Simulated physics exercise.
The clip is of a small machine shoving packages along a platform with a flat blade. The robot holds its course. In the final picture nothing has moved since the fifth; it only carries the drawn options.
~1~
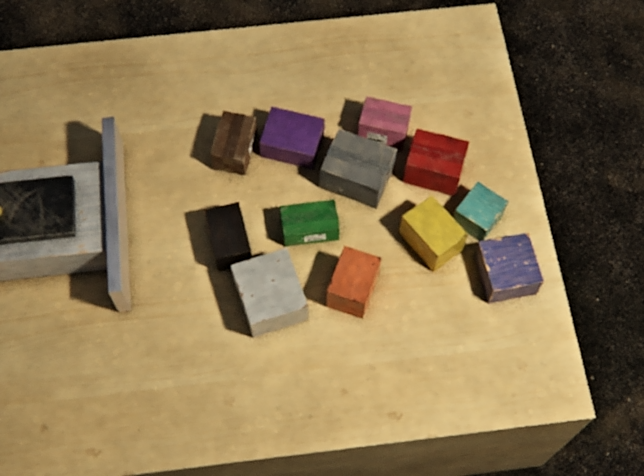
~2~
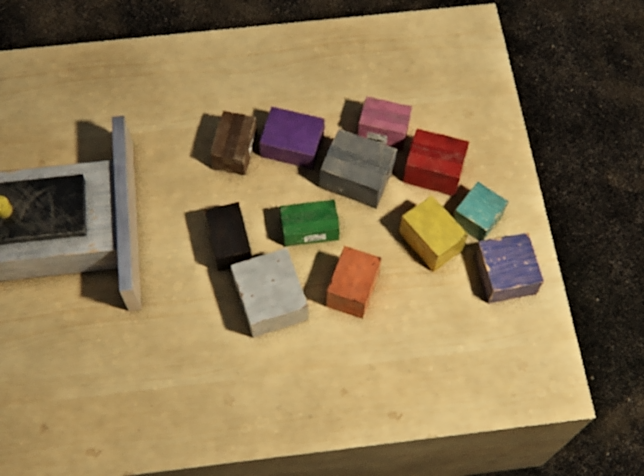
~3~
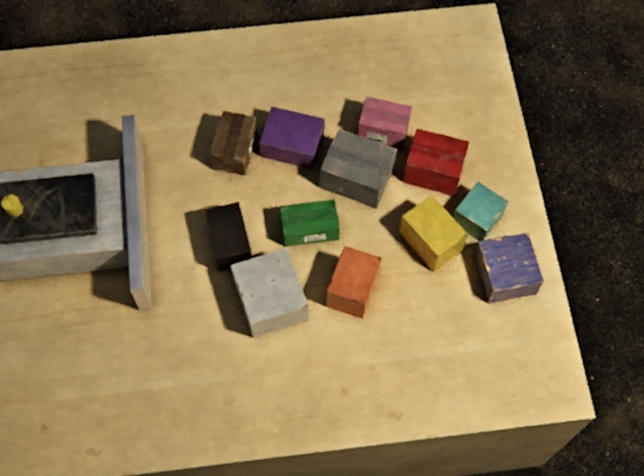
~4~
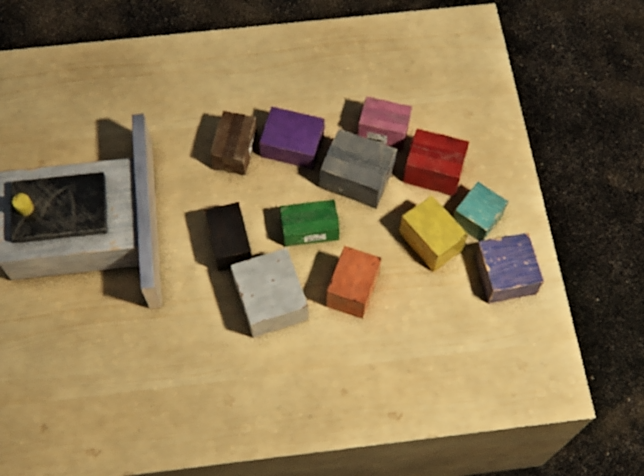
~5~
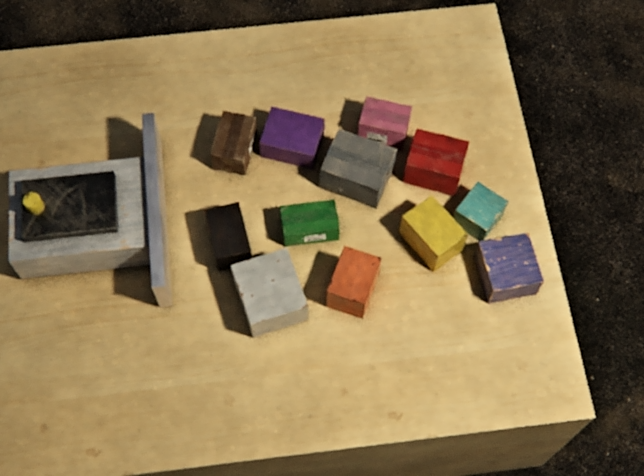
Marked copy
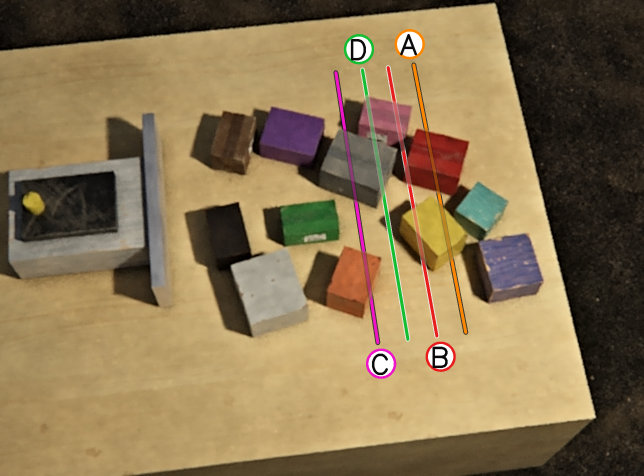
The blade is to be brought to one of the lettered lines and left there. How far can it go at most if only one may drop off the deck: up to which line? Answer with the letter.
B is the last line within the limit.
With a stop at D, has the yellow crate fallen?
No.
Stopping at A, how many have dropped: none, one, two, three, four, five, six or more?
By then, three.
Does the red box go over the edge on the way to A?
Yes.
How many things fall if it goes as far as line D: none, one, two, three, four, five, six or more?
The count is none.
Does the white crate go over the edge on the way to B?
By then, no.
On the marked copy, A at (438, 190); B at (411, 193); C at (356, 199); D at (384, 196).
With B. Early on, robot (172, 194); white crate (294, 297); purple crate (314, 131).
Further on, robot (267, 184); red box (496, 146); turquoise crate (499, 212).
At the end, robot (336, 177); red box (531, 127); pink parcel (509, 96); none fallen.
As for the rest, A drops three; C is within the limit but short; D is within the limit but short.
